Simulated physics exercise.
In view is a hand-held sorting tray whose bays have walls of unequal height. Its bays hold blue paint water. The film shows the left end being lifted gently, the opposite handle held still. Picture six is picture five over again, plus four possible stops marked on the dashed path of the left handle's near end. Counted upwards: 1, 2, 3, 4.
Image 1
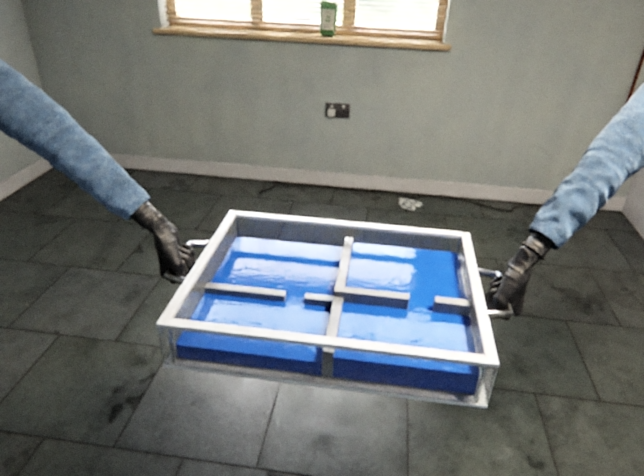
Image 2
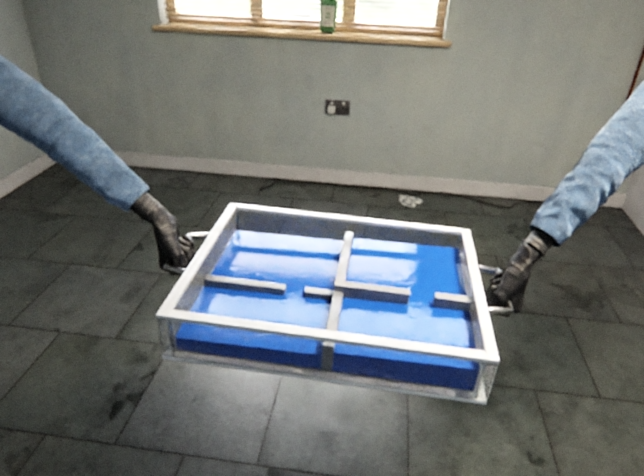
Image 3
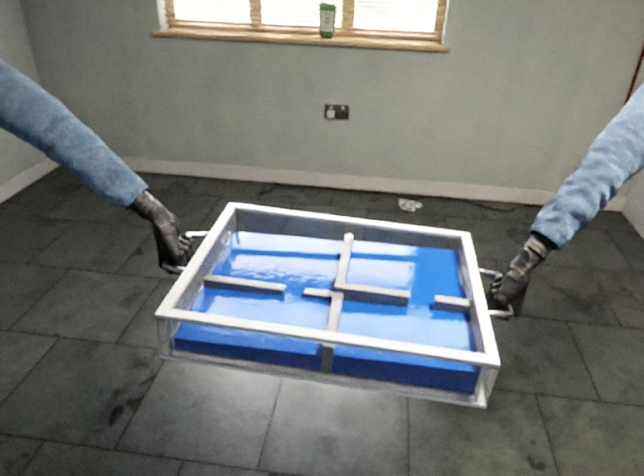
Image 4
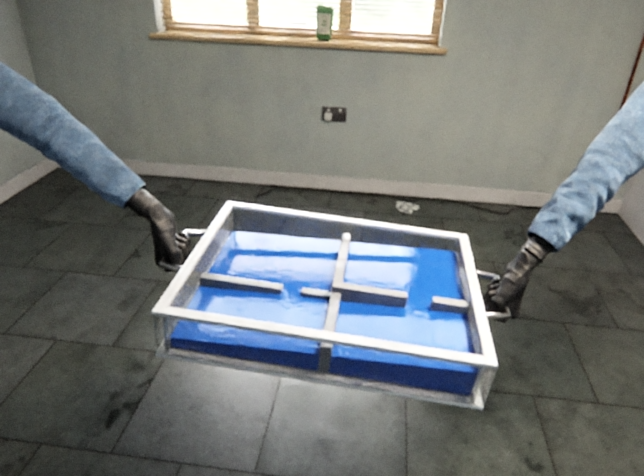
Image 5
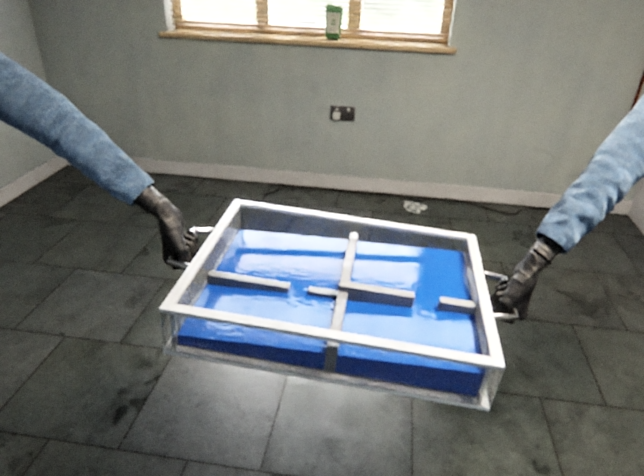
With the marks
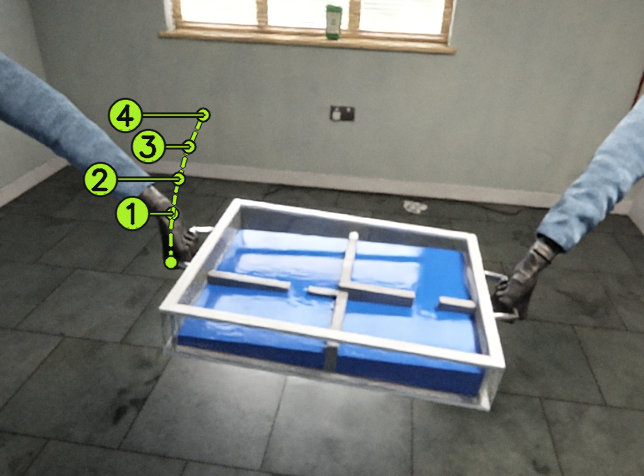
Two gloved hands hold a divided tray of blue liquid and tilt it slightly right.
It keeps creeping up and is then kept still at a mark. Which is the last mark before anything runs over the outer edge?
1 will do.
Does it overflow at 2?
Yes.
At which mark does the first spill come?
2.
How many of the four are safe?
One.
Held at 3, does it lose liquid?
Yes, it does.
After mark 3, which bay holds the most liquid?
The back right bay.
On the marked copy, 1 at (172, 213); 2 at (178, 179); 3 at (188, 146); 4 at (203, 115).
With 1, nothing spills; the back right bay holds the most.
With 2, about 14 % goes over the rim.
With 3, about 35 % goes over the rim.
With 4, about 49 % goes over the rim.
